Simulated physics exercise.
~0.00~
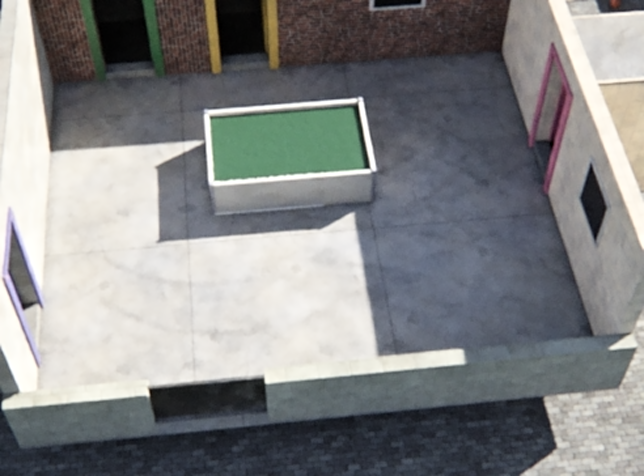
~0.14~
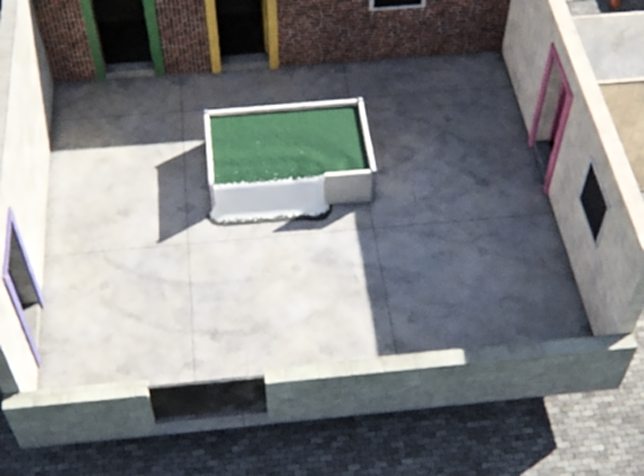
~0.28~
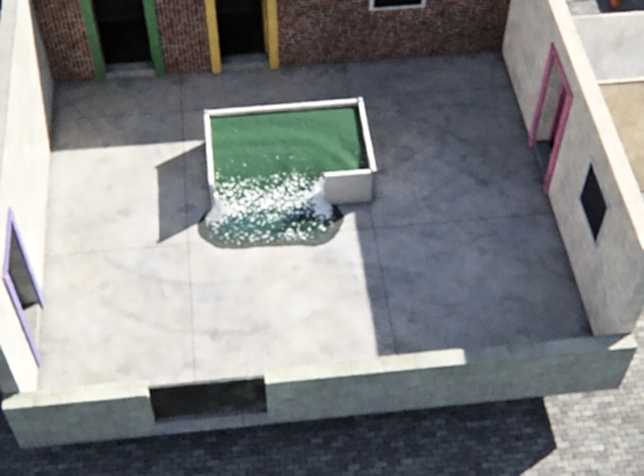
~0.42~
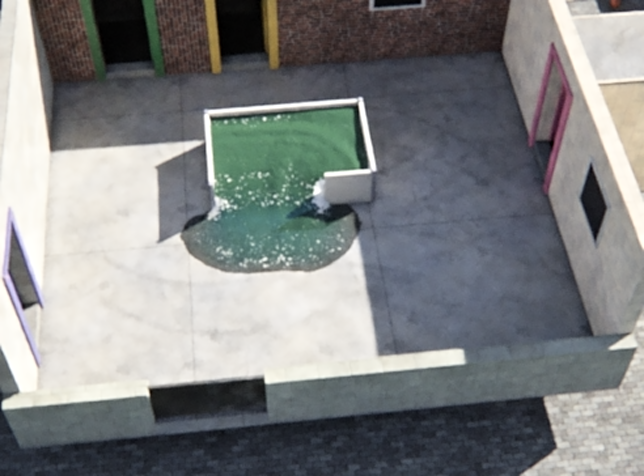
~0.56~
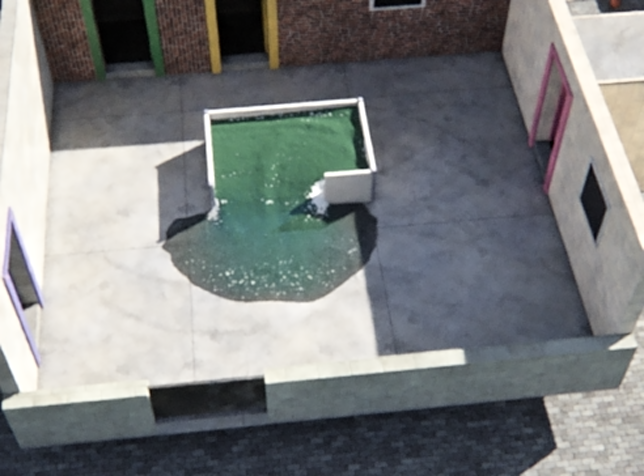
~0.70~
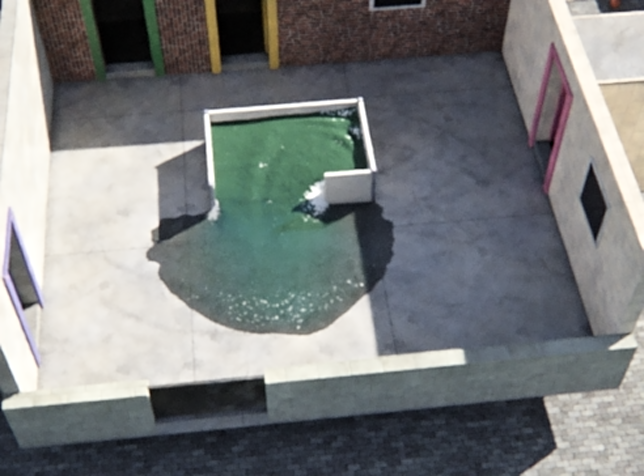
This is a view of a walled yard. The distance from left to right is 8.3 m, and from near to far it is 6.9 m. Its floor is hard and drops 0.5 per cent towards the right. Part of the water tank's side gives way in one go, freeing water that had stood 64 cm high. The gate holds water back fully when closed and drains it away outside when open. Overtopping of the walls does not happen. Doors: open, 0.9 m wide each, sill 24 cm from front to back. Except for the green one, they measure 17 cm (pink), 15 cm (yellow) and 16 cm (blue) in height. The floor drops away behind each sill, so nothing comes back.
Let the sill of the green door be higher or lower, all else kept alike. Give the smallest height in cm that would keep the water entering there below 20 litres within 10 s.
Roughly 5.5 cm.
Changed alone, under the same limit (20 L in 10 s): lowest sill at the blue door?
For the blue door, about 10.5 cm.
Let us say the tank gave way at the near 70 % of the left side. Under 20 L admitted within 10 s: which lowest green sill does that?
A height of around 9.0 cm.
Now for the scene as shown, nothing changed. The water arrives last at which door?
It's the yellow door.
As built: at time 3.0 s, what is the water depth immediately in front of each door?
Centimetres: Pink = 0, yellow = 0, blue = 14, green = 0.
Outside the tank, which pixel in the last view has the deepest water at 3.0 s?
(48, 419).
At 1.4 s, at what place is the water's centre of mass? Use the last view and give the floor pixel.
The water's centre is at about (284, 223).
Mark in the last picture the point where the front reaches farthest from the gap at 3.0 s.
The farthest wet point is roughly at (603, 365) in the last view.
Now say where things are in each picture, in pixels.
Still water, 64 cm deep, in the water tank at (288, 144); the green door at (124, 36) is dry, in the first picture.
Water pours out at (270, 199) and has run 0.3 m, to (225, 223); about 5 cm deep outside, 64 cm at the back, in the second picture.
The front is at (305, 242), 0.8 m from the gap at (270, 200); 1.4 m2 of floor is wet, 64 cm left at the back, in the third picture.
Water pours out at (270, 201) and has run 1.3 m, to (293, 267); about 9 cm deep outside, 58 cm at the back, in the fourth picture.
The gap is at (270, 200), the front 1.9 m out at (297, 299); the back of the water tank holds 54 cm, in the fifth picture.
Water pours out at (270, 200) and has run 2.5 m, to (301, 331); about 6 cm deep outside, 56 cm at the back; 3.6 m in a straight line remain to the green door at (124, 36), in the sixth picture.
After 1.4 s water covers 25 % of the floor, deepest (34 cm) near (288, 396); it has not reached the green door.
After 3.0 s water covers 35 % of the floor, deepest (36 cm) near (48, 419); it has not reached the green door.
After 10.0 s water covers 100 % of the floor, deepest (10 cm) near (330, 65); 9 cm at the green door, 0 litres in over its 15 cm sill.
At the green door as built, the water arrived by 6.3 s and peaked near 10 cm at 6.8 s.
Run again over the same 10 s with other heights there, 27 litres in over 5 cm, 12 litres over 6.5 cm. The limit of 20 litres is kept from about 5.5 cm up.
